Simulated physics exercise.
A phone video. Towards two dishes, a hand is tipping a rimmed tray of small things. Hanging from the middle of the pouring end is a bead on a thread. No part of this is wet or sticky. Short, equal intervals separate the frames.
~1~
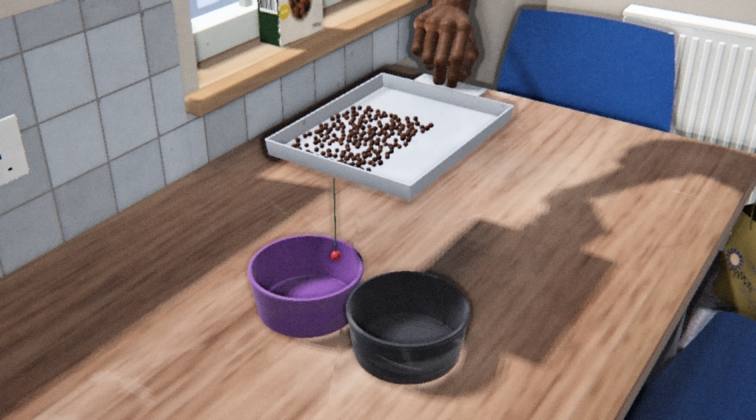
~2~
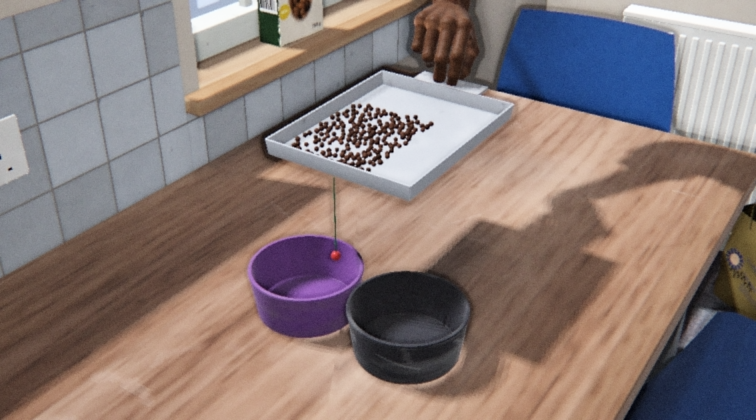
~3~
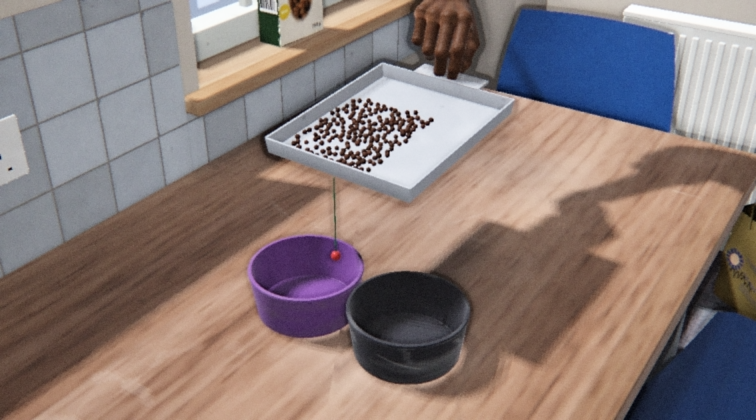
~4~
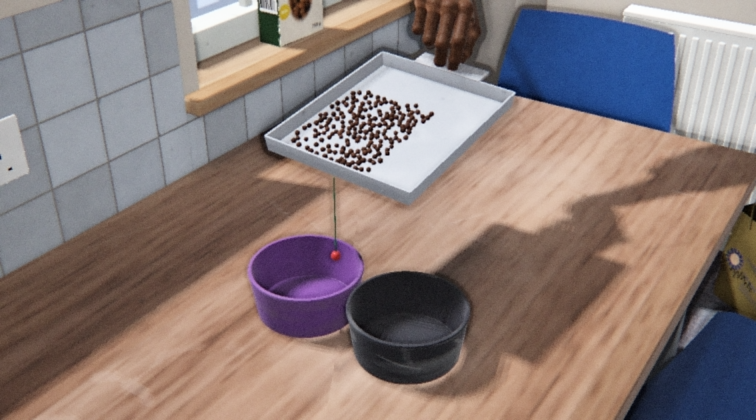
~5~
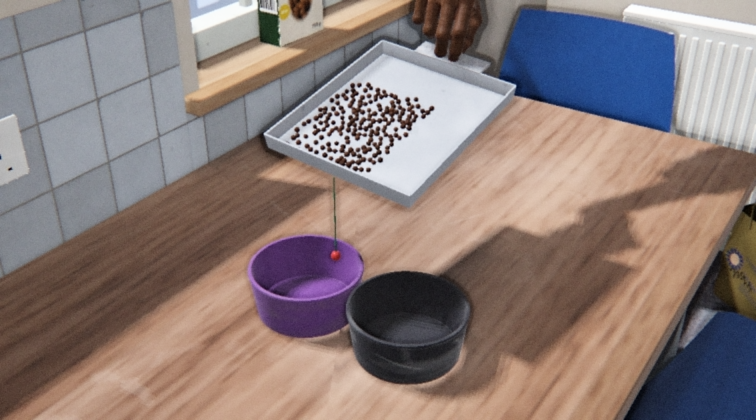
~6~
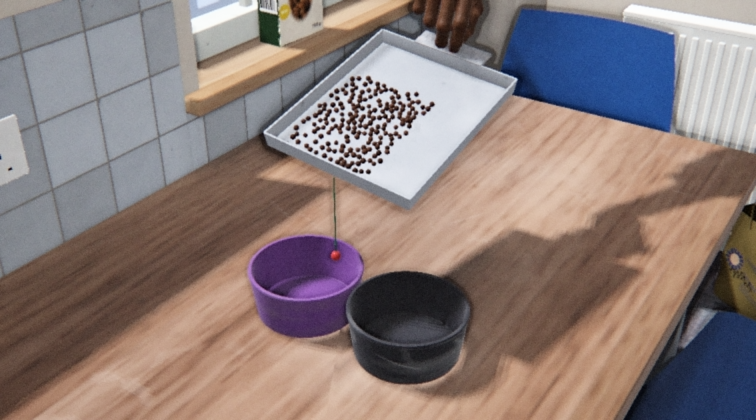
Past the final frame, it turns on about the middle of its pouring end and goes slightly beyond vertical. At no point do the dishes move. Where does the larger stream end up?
It ends up in the right-hand dish.
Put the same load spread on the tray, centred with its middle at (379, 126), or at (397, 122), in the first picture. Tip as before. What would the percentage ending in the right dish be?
Shares in turn: 90 % and 100 %.
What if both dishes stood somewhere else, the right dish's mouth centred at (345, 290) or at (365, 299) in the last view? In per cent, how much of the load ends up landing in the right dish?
In the first position around 40 percent, in the second around 90 percent.
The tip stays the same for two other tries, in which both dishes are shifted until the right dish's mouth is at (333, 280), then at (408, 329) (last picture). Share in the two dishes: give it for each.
Estimate: 10 % first, 40 % second.
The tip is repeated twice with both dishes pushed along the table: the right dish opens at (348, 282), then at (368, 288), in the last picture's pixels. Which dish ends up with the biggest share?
Note: Try one - the dish on the right side; try two - the dish on the right side.
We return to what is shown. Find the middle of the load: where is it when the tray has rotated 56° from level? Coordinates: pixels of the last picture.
Load centre: Approx. (373, 170).
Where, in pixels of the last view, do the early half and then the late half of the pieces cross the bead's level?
I'd put it at roughly (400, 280), and after that at roughly (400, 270).
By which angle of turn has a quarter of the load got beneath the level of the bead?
It is at around 100 degrees.
Just after the last frame, tray tipped steeply; almost all on the tray; just a few in the right dish; just a few in the air.
A moment on, tray tipped right over; the larger part on the tray; about a tenth in the right dish; about a tenth in the air.
Further on, tray tipped past a quarter turn; almost all in the right dish; just a few in the left dish; just a few outside both.
When it is over, tray tipped past a quarter turn; almost all in the right dish; just a few in the left dish; just a few outside both.
